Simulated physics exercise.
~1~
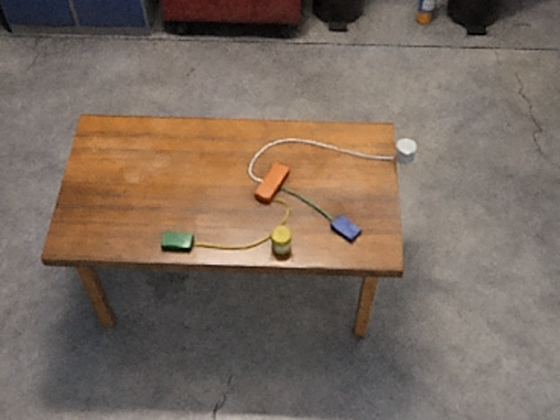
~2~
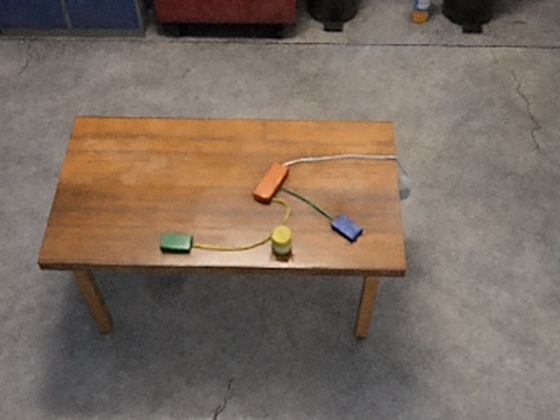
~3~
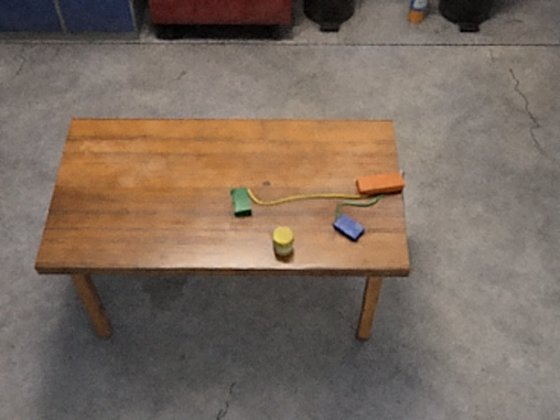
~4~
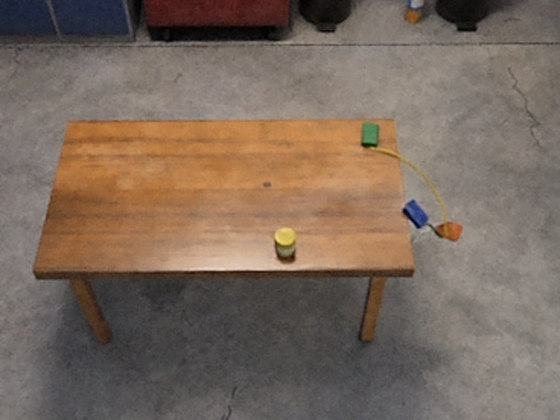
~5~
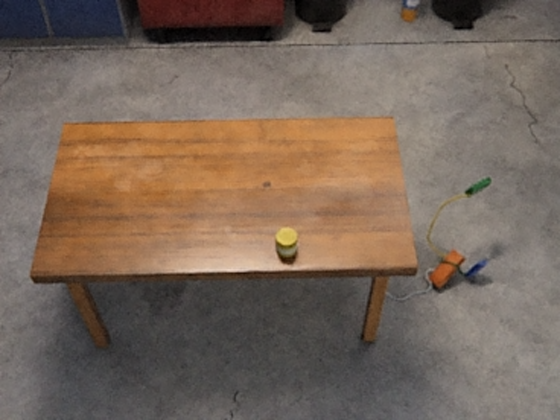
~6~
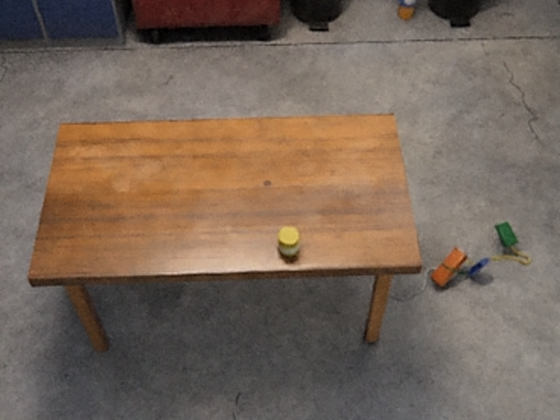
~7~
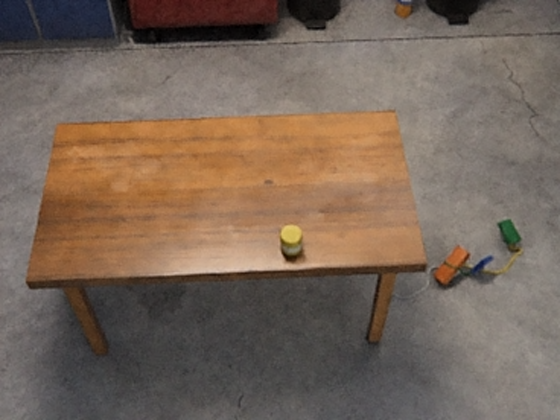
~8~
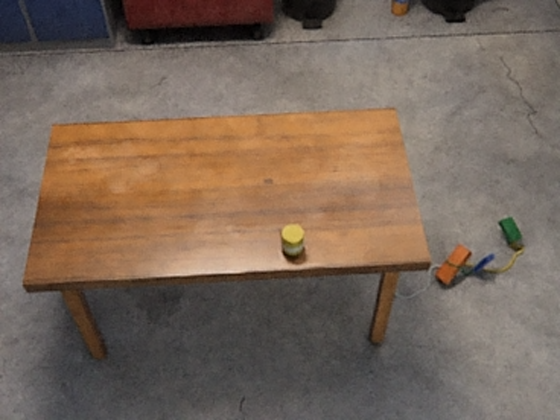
A white object on a pale cord slips off the right edge of a wooden table, seen from above on a grey concrete floor. The cord pulls taut against an orange block, which is joined by thin cables to a blue block and a green one, beside a yellow-lidded tin near the front. The orange block slides right to the edge, drawing the green one after it. Orange and blue tip over the side, then green follows on its yellow cable. All three lie on the floor to the right, while the tin still stands on the table.
